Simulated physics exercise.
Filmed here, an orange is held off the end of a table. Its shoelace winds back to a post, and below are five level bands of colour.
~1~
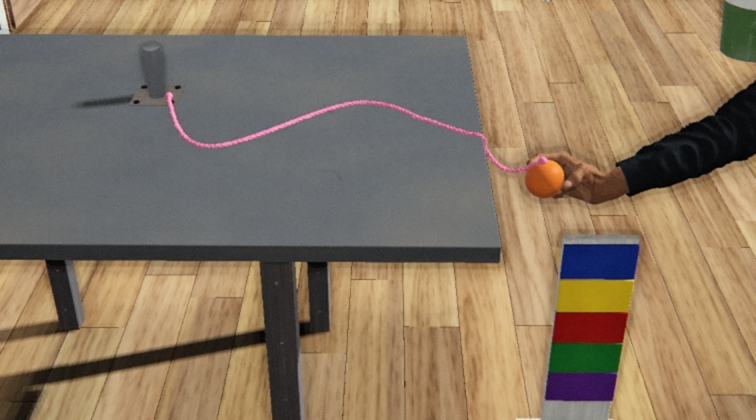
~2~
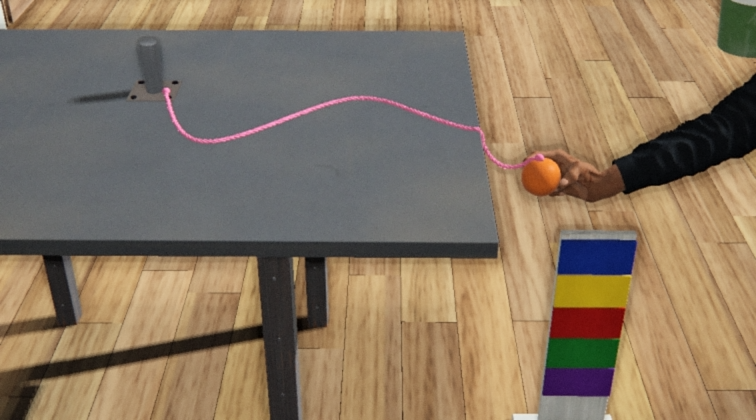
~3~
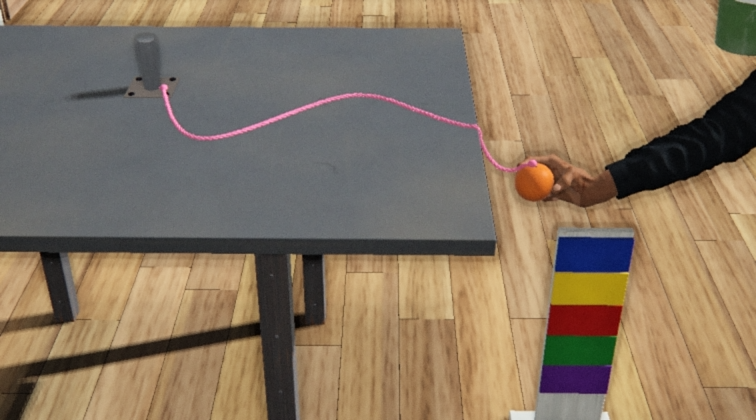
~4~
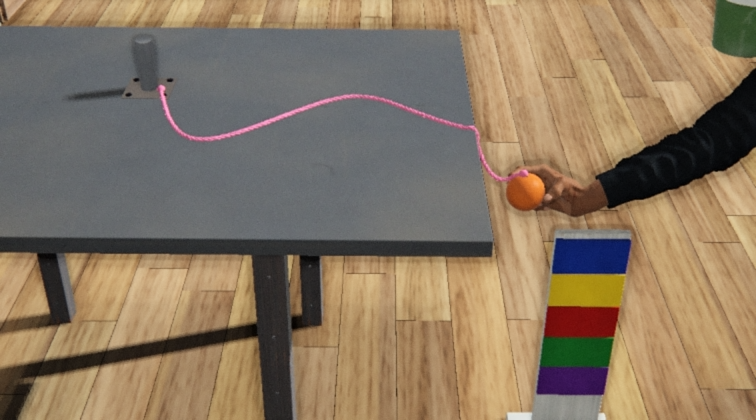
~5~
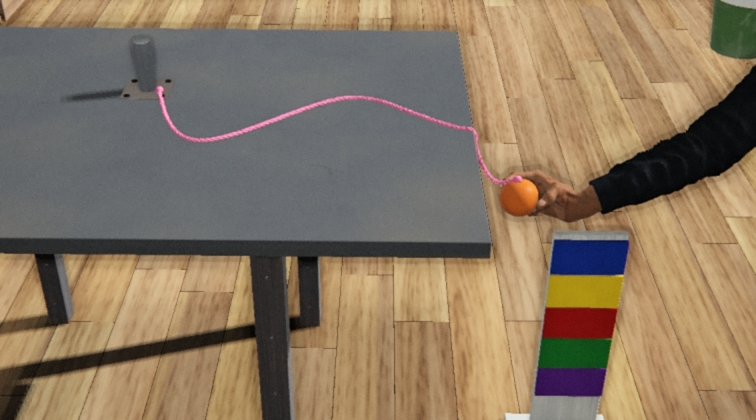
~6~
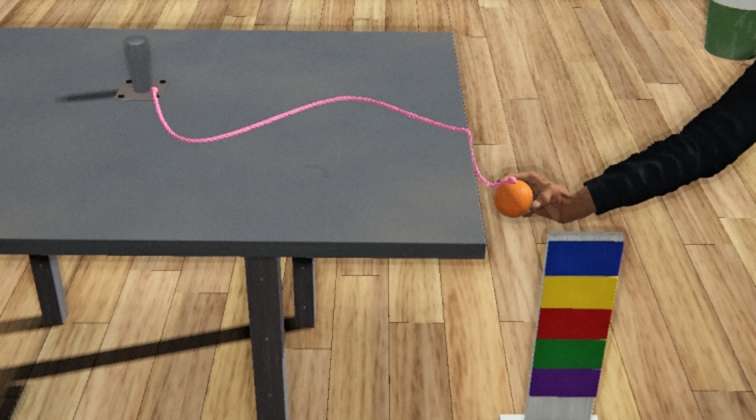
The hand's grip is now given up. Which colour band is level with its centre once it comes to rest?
The red band.
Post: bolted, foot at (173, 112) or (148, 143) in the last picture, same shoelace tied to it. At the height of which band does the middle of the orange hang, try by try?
First case: Green. Second case: Green.
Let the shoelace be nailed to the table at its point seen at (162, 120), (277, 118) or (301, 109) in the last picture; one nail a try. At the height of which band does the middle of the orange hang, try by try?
Try one: Yellow. Try two: Blue. Try three: Blue.
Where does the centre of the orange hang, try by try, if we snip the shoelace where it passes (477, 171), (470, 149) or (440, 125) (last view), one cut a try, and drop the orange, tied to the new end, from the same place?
In turn, (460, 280) for the first, (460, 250) for the second and (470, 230) for the third.
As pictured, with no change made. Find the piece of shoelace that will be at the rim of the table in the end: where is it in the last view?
Look close to (373, 101) - that's the one.
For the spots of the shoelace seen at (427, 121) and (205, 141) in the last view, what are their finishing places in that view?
The first at (467, 199), the second at (282, 108).
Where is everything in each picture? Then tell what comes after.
Orange (545, 179); blue (600, 264); yellow (595, 297); red (590, 329); green (586, 359); purple (581, 388), in the first frame.
Orange (541, 177); shoelace through (170, 110) (217, 141) (301, 113) (385, 101) (463, 127), in the second frame.
Orange (534, 183), in the third frame.
Orange (526, 192); shoelace through (165, 107) (212, 139) (296, 112) (380, 100) (458, 126), in the fourth frame.
Orange (519, 198), in the fifth frame.
Orange (513, 199); shoelace through (158, 109) (205, 141) (289, 113) (373, 102) (451, 128), in the sixth frame.
Soon after, orange near (497, 324); level with red.
After that, orange near (425, 303); level with red.
And then, orange near (475, 319); level with red.
In the end, orange near (460, 319); level with red. At red.
